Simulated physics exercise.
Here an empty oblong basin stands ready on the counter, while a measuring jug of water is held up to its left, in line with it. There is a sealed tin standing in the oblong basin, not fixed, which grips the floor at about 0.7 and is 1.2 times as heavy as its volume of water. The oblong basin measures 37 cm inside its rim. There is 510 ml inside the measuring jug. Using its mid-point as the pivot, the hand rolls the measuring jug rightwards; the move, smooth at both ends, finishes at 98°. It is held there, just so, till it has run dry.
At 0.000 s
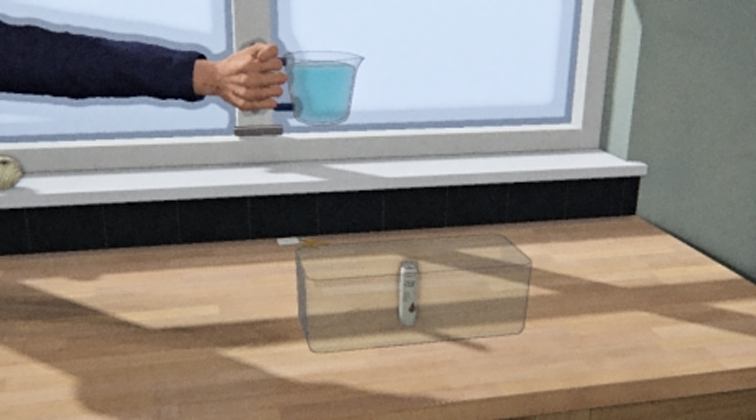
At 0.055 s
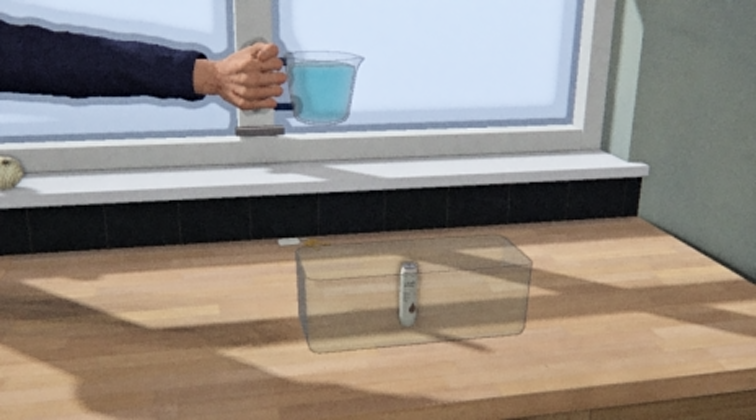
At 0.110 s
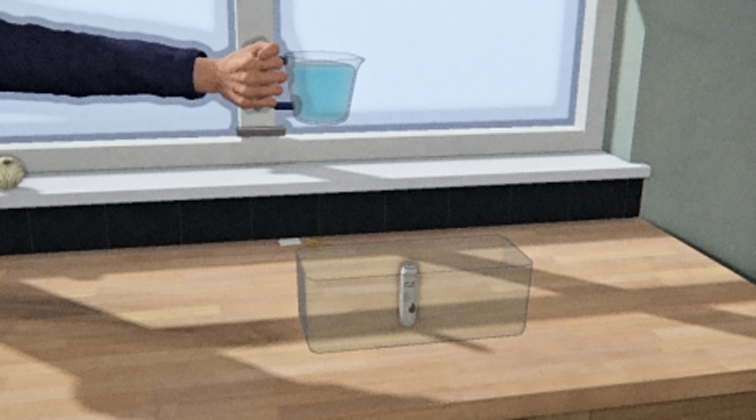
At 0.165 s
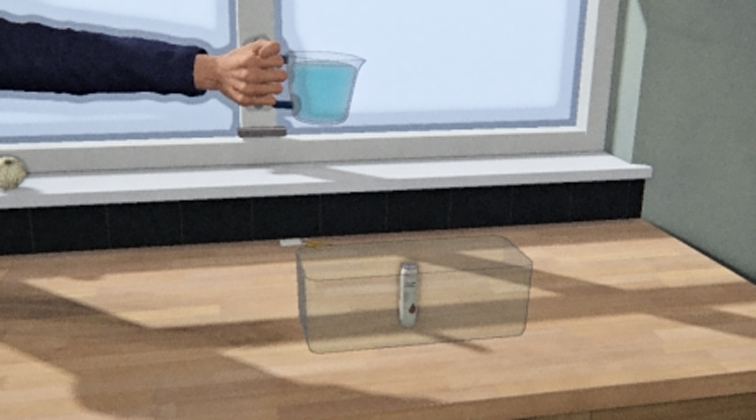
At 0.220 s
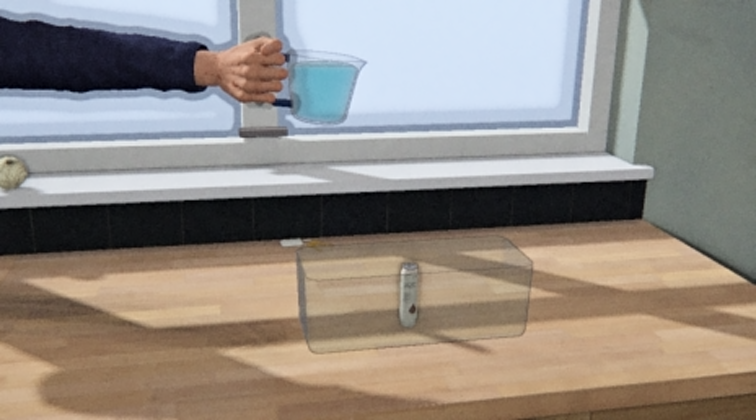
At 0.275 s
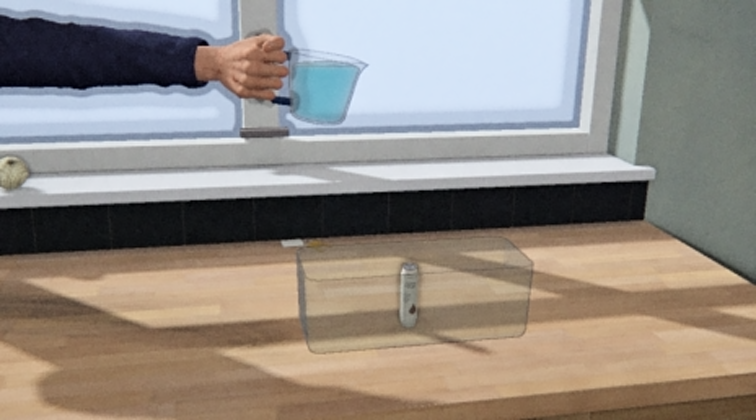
A hand slightly tilts a jug of blue water rightwards above a clear, empty basin.
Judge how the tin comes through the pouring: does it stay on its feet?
Yes.
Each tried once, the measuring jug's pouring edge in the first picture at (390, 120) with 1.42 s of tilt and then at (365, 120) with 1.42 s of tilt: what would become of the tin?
Try 1: Still standing; try 2: Tipped over.
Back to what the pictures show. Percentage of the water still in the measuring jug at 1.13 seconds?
Near 20 percent, more or less.
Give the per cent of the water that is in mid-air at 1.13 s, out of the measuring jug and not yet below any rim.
It comes to some 32 percent of the total.
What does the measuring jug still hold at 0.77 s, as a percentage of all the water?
Around 76 percent.
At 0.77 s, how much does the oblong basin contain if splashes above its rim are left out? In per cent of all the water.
I reckon close to 2 percent of it.
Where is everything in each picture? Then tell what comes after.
In the first frame, it leans 0°; its right rim is at (364, 57); the water meets the walls at (287, 66) and (355, 65); the oblong basin's rim runs from (301, 265) to (517, 249); the tin's top is at (409, 268).
In the second frame, it leans 0°; its right rim is at (365, 57); the water meets the walls at (288, 66) and (355, 65).
In the third frame, it leans 1°; its right rim is at (365, 58); the water meets the walls at (288, 66) and (355, 66).
In the fourth frame, it leans 3°; its right rim is at (366, 59); the water meets the walls at (288, 66) and (356, 66).
In the fifth frame, it leans 6°; its right rim is at (367, 61); the water meets the walls at (289, 66) and (357, 66).
In the sixth frame, it leans 9°; its right rim is at (369, 64); the water meets the walls at (291, 66) and (360, 66).
By 0.77 s the tilt is 55° and 75 per cent is still to pour; the tin stands where it began.
By 1.13 s the tilt is 88° and 21 per cent is still to pour; the tin stands where it began.
By 1.51 s the tilt is 98° and 1 per cent is still to pour; the tin stands where it began.
By 1.92 s the tilt is 98° and 0 per cent is still to pour; the tin stands where it began.
At rest the tin stands where it began.
